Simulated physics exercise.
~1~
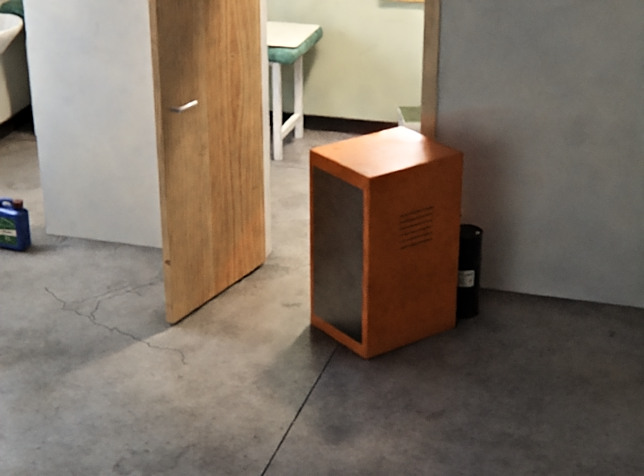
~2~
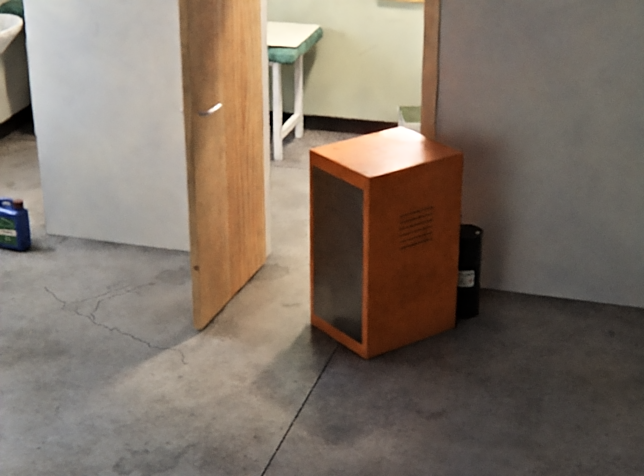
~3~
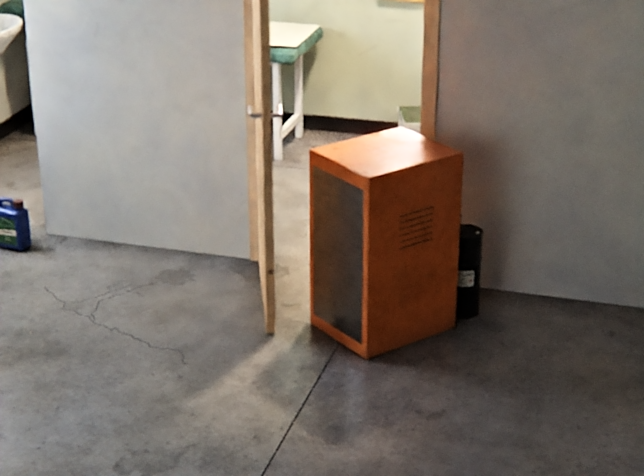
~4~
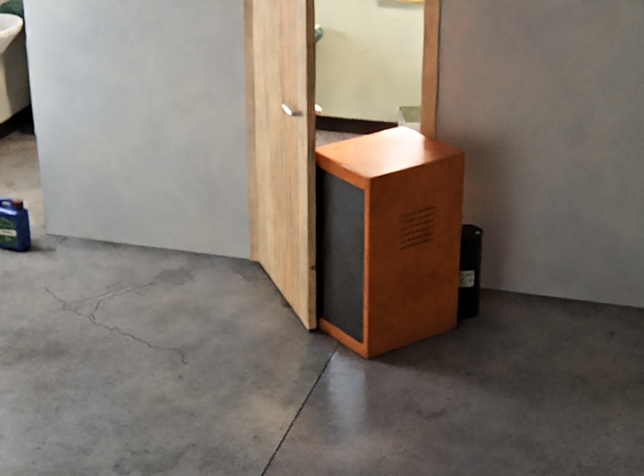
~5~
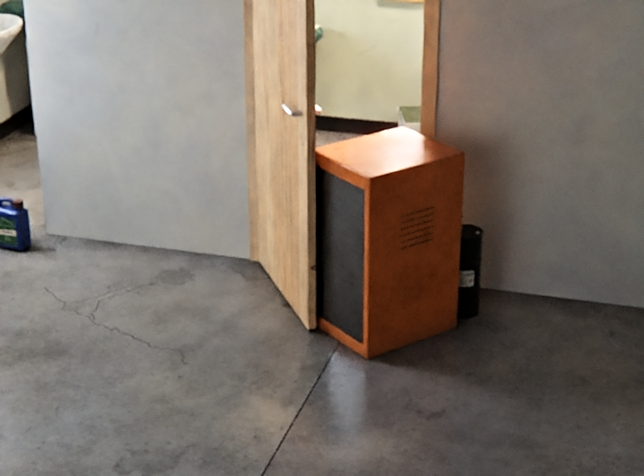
A light wooden door with a silver handle stands open in a gray-walled room with a cracked concrete floor, seen from slightly above by a still camera. To its right sits an orange, box-shaped appliance with a dark front panel, with a black canister behind it against the wall, while a blue container rests at the far left. The door swings slowly to the right, narrowing until it is seen nearly edge-on. It keeps turning and shows its other face, then meets the appliance. There it stops, blocked and still partly open, while the appliance and canister stay put.
